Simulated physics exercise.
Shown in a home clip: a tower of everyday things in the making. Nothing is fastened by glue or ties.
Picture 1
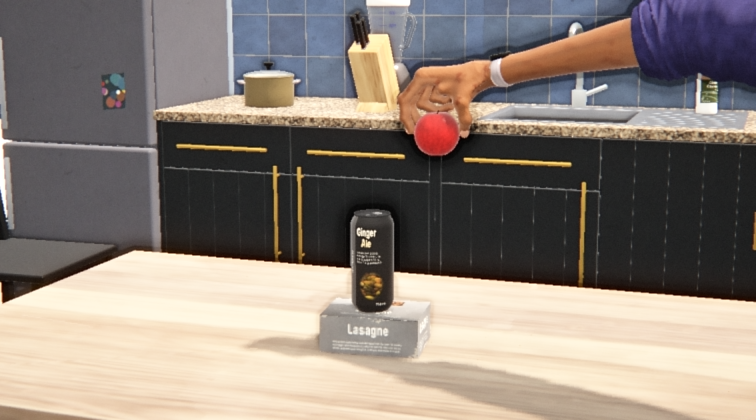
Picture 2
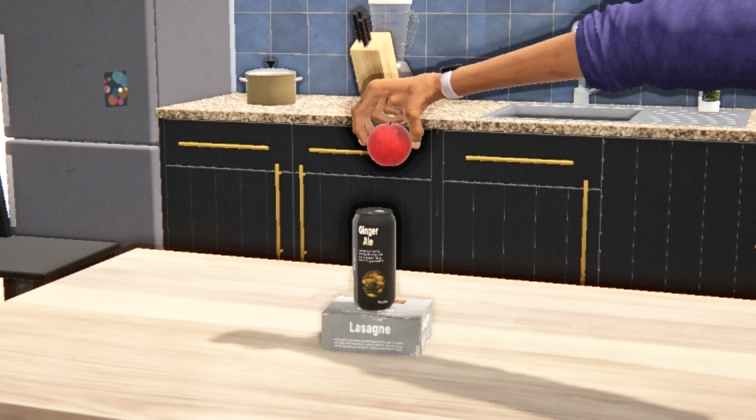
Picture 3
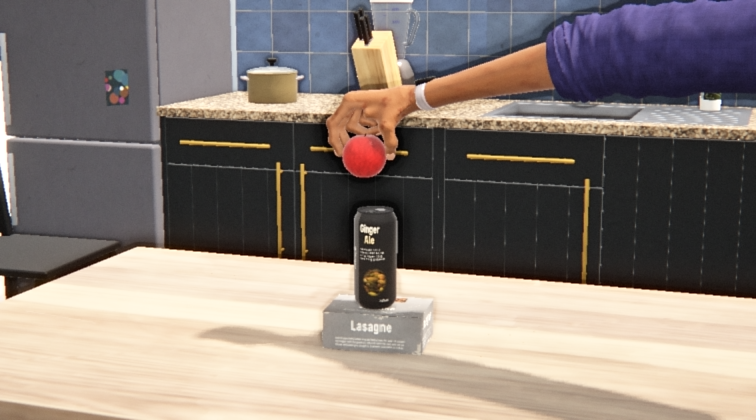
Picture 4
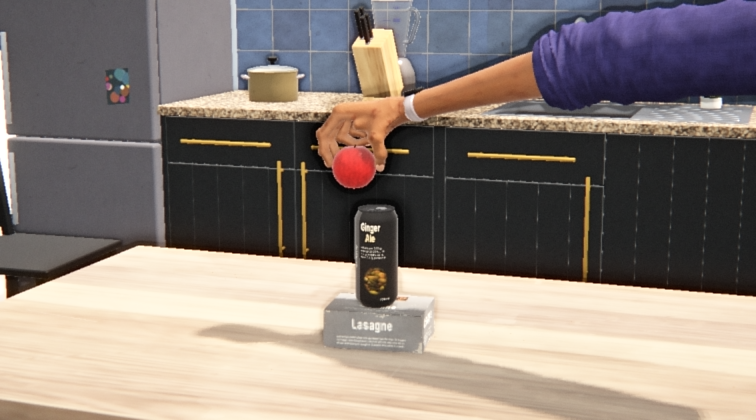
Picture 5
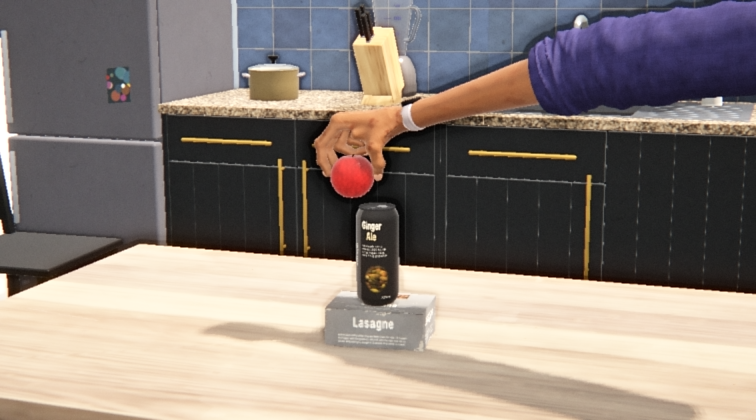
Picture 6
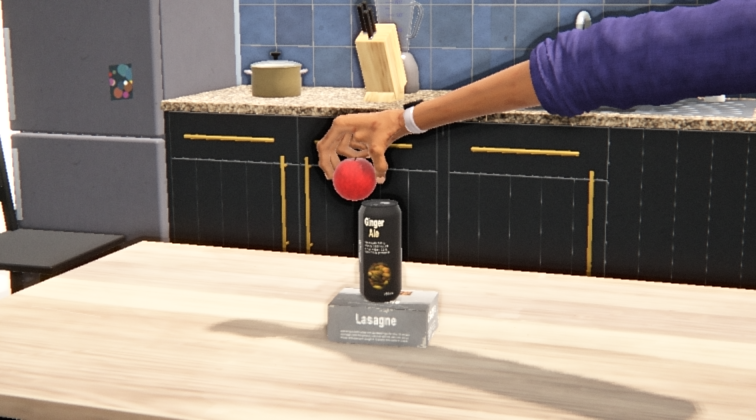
A red apple, held from above by a hand in a purple sleeve, moves left across the kitchen toward a black ginger ale can standing on a lasagne box. The hand lowers it as the sideways motion slows, and it ends just above the can's top, slightly to the left, still in the fingers.
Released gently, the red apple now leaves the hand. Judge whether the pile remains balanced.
So the pile doesn't survive that.
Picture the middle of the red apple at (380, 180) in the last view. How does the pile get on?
Then it keeps its balance.
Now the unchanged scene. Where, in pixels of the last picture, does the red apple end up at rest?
Near (236, 304).
Then, 0.40 s on from there, red apple shifted a little near (339, 195).
Then, 0.50 s on from there, red apple now fallen.
Then, 0.60 s on from there, things are still on the move.
Then, 0.70 s on from there, as before.
In the end, fallen, red apple; the other 2 unmoved. At the end, from the last picture's camera, red apple near (236, 305). The pile comes apart.
